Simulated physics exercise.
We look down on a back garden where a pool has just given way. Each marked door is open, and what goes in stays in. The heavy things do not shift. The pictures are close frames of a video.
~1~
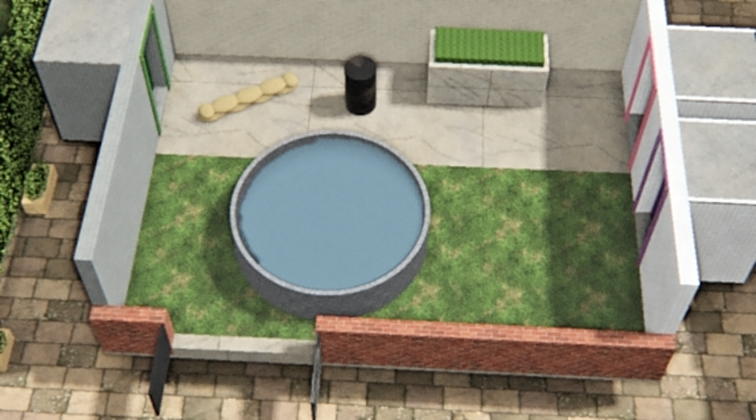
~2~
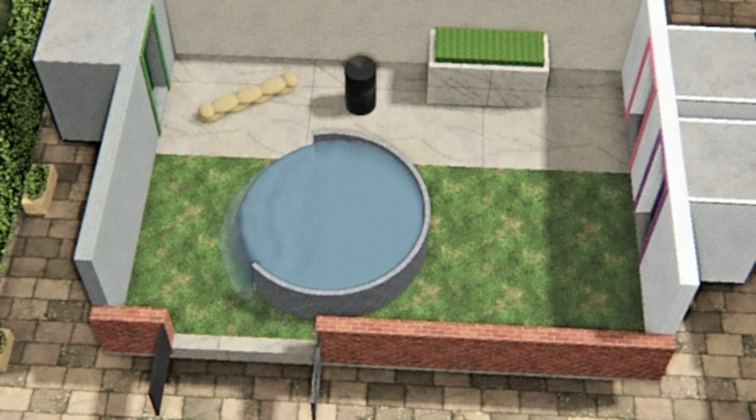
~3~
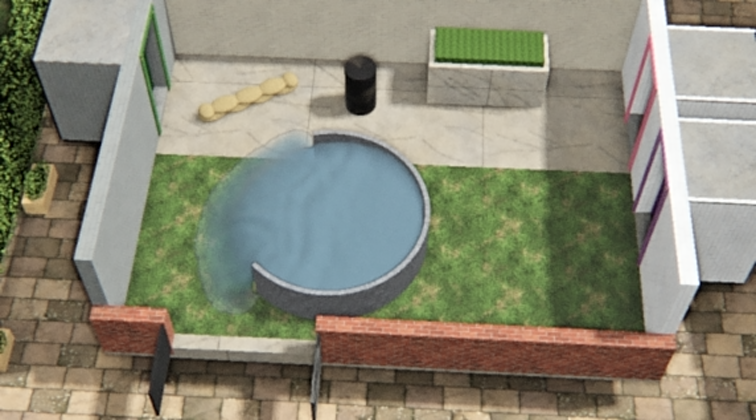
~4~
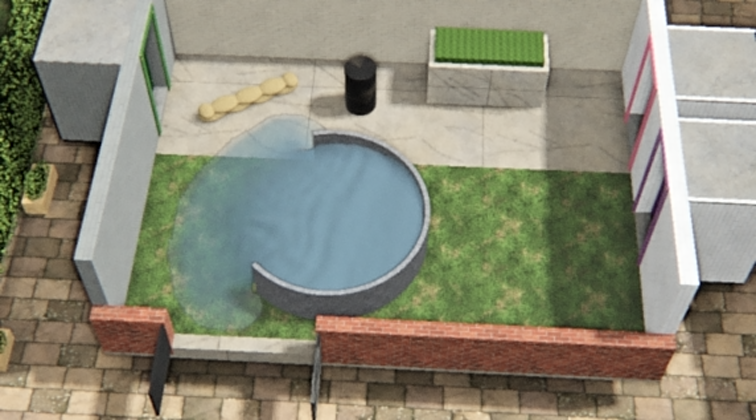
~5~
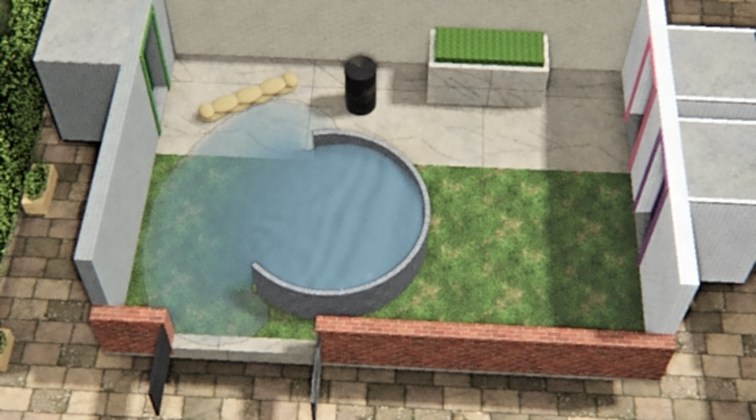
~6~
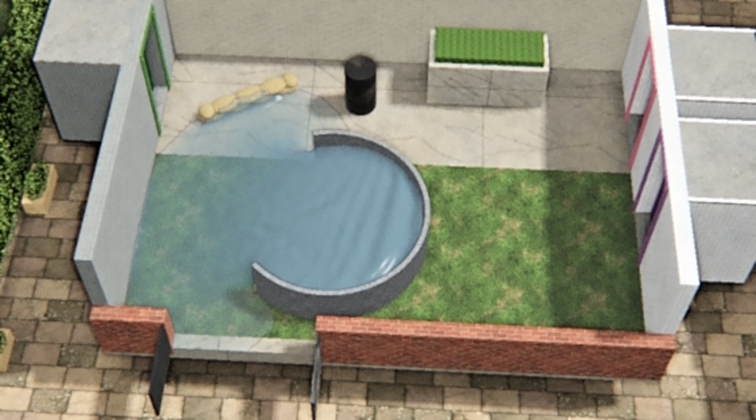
Water burst from the left side of a round grey pool in a walled garden, fanning across the grass and paving until it reached the left wall and the row of tan sandbags.
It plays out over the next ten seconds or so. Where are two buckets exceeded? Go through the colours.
In the end: The purple door admits no more than that; the pink door admits no more than that; the green door lets in a lot.
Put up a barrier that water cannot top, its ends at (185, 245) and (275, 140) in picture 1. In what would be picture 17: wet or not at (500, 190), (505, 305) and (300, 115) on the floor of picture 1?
In turn: Not flooded, dry, covered.
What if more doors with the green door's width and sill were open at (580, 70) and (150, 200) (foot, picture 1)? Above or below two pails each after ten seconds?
In that order: Is under, goes over.
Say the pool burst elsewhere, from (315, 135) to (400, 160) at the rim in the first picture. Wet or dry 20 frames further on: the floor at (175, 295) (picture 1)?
Answer: Not flooded.
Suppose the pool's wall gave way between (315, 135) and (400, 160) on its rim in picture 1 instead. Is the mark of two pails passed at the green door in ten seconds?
In short: The green one passes that mark.
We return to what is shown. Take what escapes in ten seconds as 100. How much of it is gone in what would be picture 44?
Some 75 per cent.
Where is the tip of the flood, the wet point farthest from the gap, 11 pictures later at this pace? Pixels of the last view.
I would point to (436, 66).
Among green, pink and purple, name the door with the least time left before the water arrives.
That is the door marked green.
A moment on, water covers 30 % of the floor; the purple door not reached, the pink door not reached, the green door under two buckets in.
Next, water covers 40 % of the floor; the purple door not reached, the pink door not reached, the green door over two buckets in.
Then, water covers 50 % of the floor; the purple door not reached, the pink door not reached, the green door far over two buckets in.
Later, water covers 70 % of the floor; the purple door not reached, the pink door not reached, the green door far over two buckets in.
In the end, water covers 95 % of the floor; the purple door wet at the sill, nothing in, the pink door wet at the sill, nothing in, the green door far over two buckets in.
